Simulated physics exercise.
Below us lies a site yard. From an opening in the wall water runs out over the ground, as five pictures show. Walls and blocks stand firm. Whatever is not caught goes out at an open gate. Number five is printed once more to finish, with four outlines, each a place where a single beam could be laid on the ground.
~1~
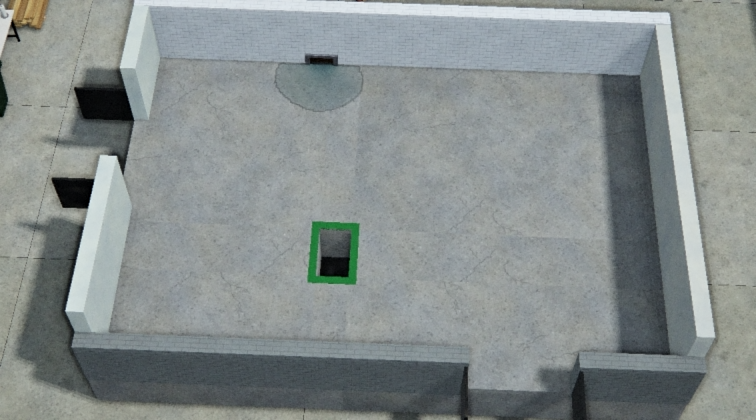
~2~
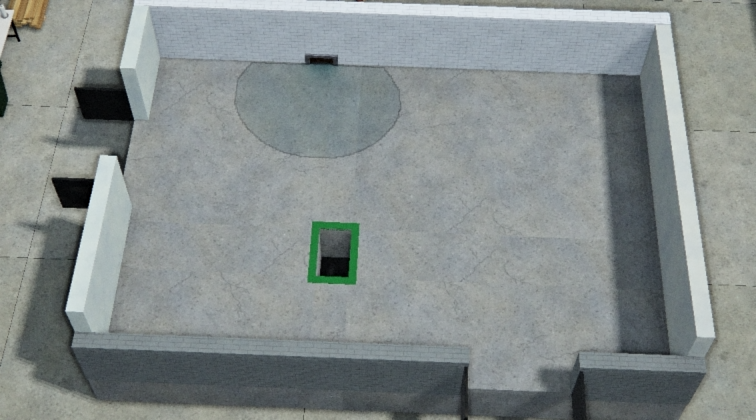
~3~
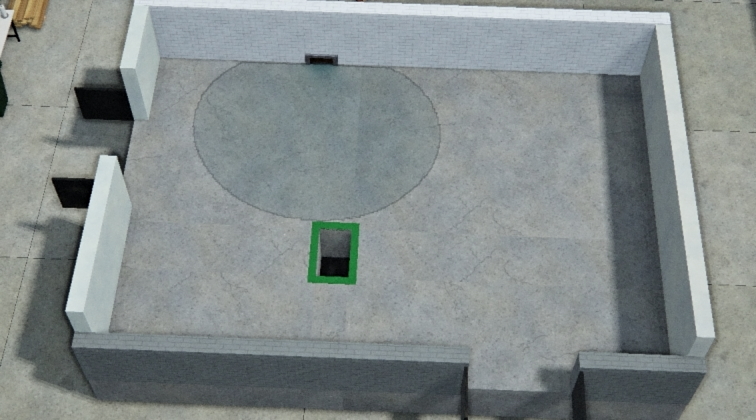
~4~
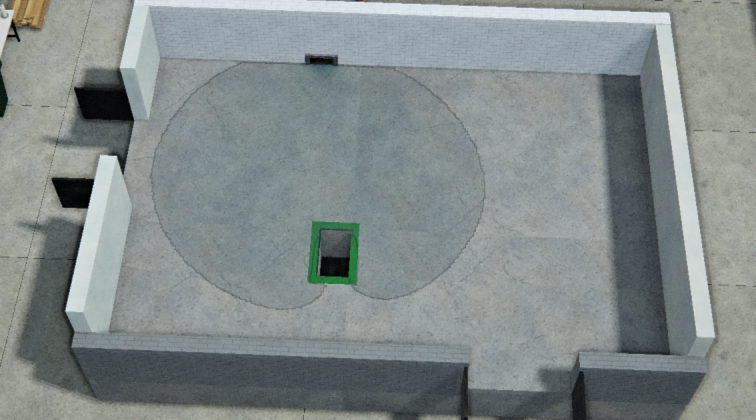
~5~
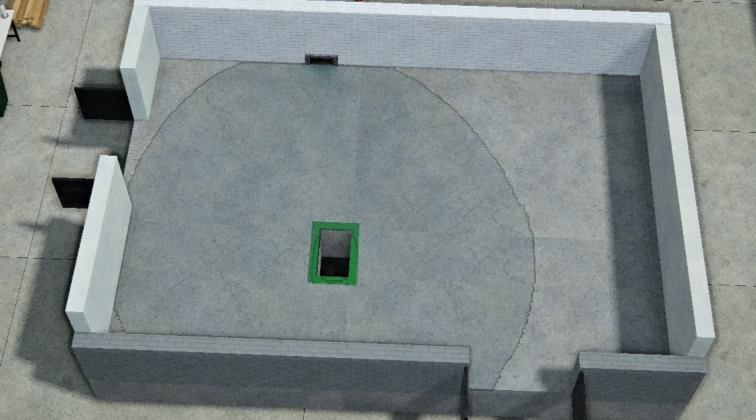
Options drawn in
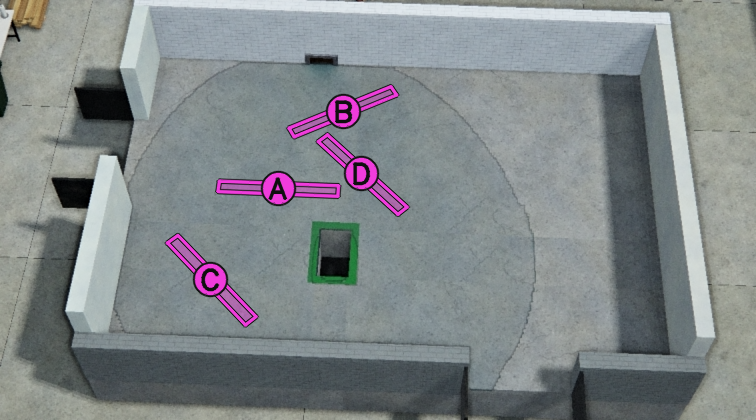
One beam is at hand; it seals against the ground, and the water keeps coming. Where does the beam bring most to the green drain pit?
C works best here.
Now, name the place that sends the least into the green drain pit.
The answer is B.
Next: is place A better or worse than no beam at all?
Worse.
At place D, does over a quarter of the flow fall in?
No, it does not.
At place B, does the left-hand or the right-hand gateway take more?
The right gate.
In magenta, A from (218, 186) to (338, 191); B from (291, 132) to (393, 90); C from (172, 239) to (250, 320); D from (322, 138) to (402, 210).
With A, about 11 % of the stream goes into the green drain pit, about 85 % out by the gates.
With B, about 5 % of the stream goes into the green drain pit, about 92 % out by the gates.
With C, about 22 % of the stream goes into the green drain pit, about 73 % out by the gates.
With D, about 12 % of the stream goes into the green drain pit, about 84 % out by the gates.
